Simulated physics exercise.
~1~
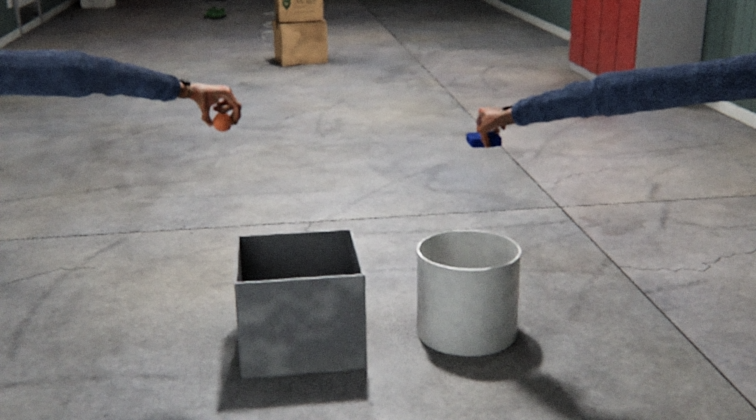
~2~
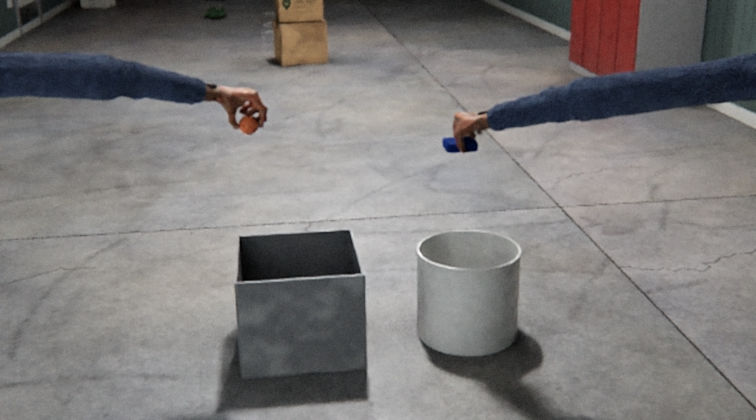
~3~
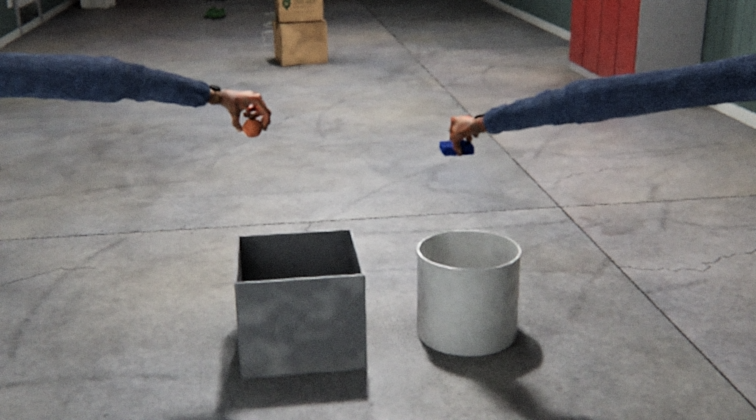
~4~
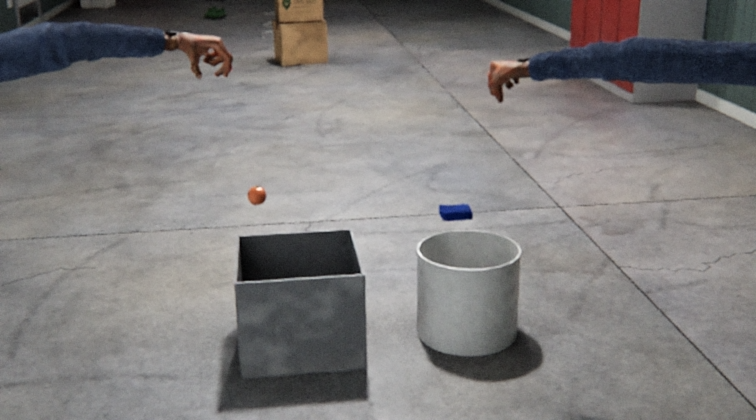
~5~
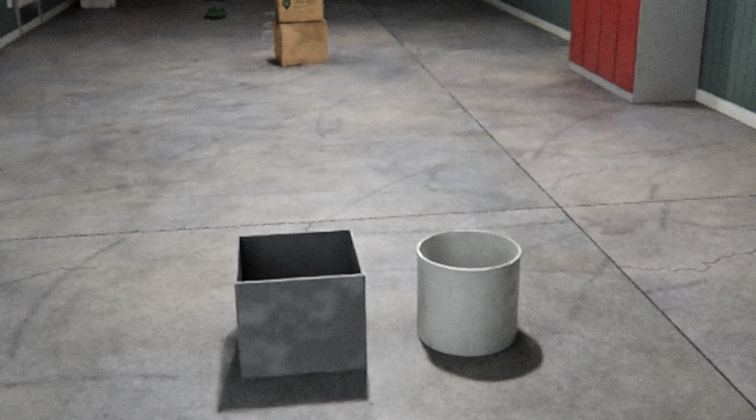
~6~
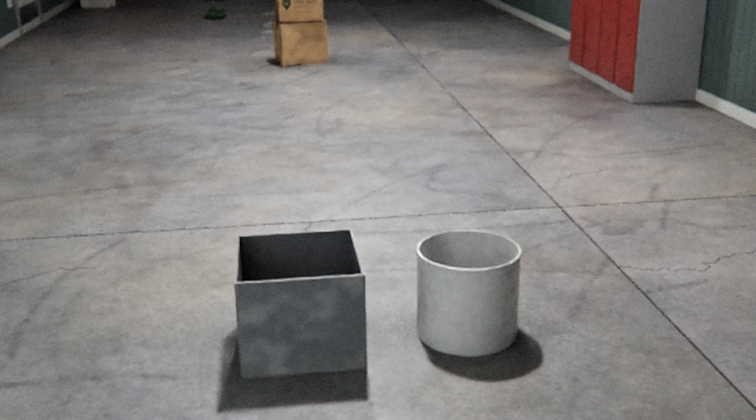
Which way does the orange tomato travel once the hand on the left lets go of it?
It moves down, falling toward the open square container below.
